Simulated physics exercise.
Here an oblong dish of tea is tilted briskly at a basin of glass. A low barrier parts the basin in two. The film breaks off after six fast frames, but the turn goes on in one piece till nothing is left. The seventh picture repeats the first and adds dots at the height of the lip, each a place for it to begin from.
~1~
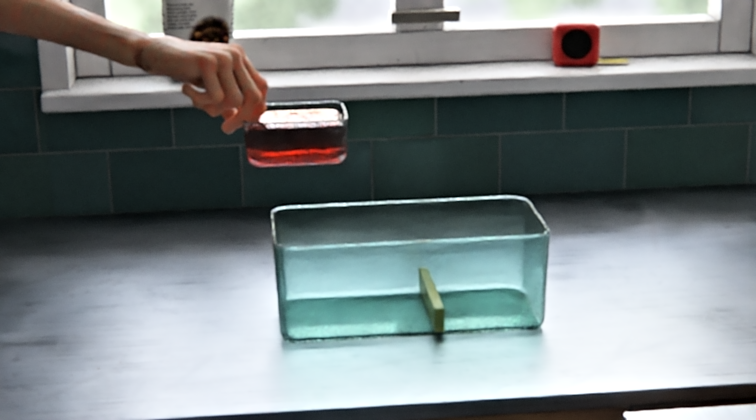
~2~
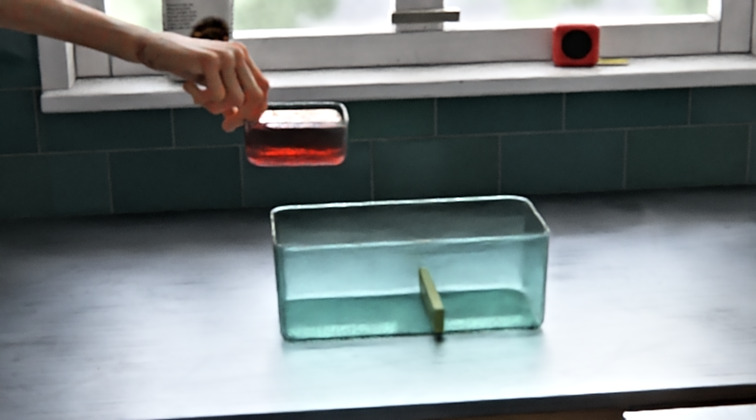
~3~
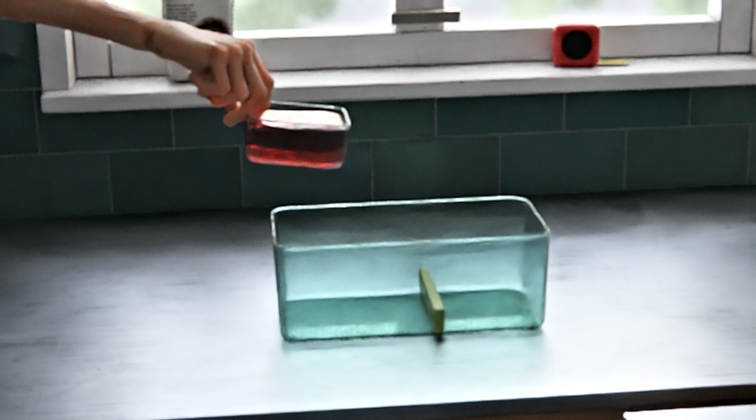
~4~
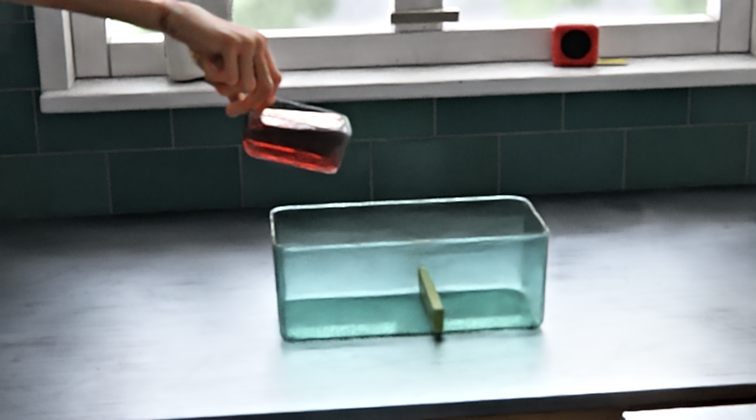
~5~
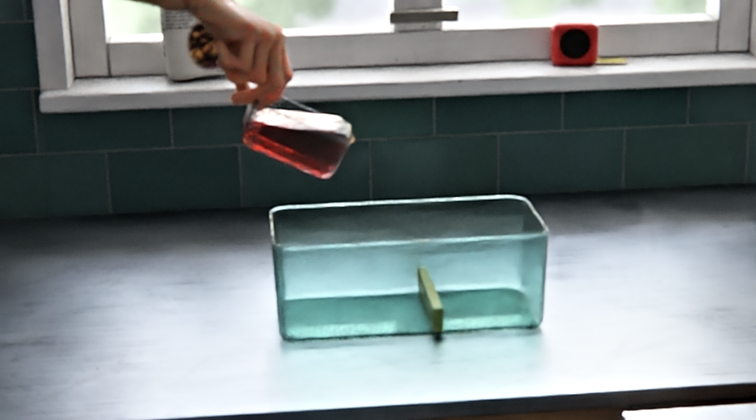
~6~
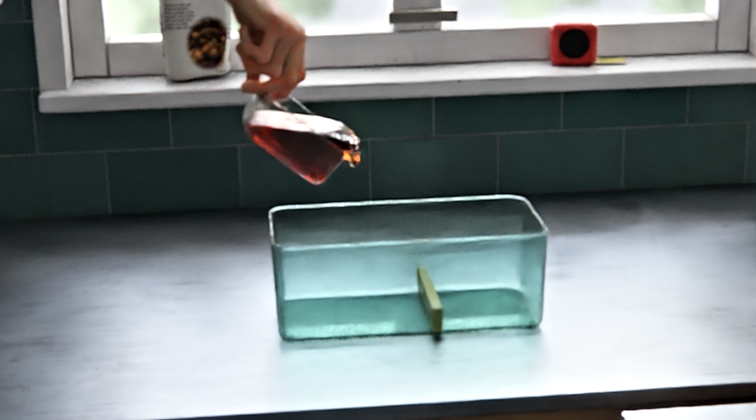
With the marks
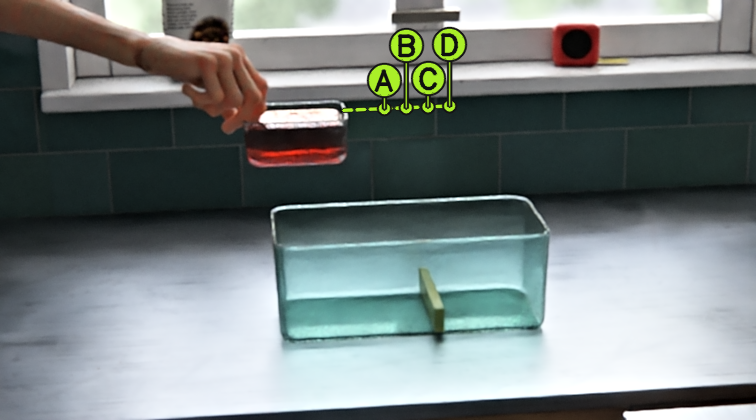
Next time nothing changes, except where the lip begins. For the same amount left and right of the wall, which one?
Choose A.
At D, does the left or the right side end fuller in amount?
More ends on the right.
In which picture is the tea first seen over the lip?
Picture 5.
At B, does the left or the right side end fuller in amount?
More ends on the right.
In lime, A at (384, 108); B at (406, 107); C at (428, 106); D at (449, 106).
Choosing A, about 49 % ends left of the wall and 50 % right of it.
Choosing B, about 27 % ends left of the wall and 72 % right of it.
Choosing C, about 23 % ends left of the wall and 76 % right of it.
Choosing D, about 19 % ends left of the wall and 78 % right of it; 3 % is lost outside.
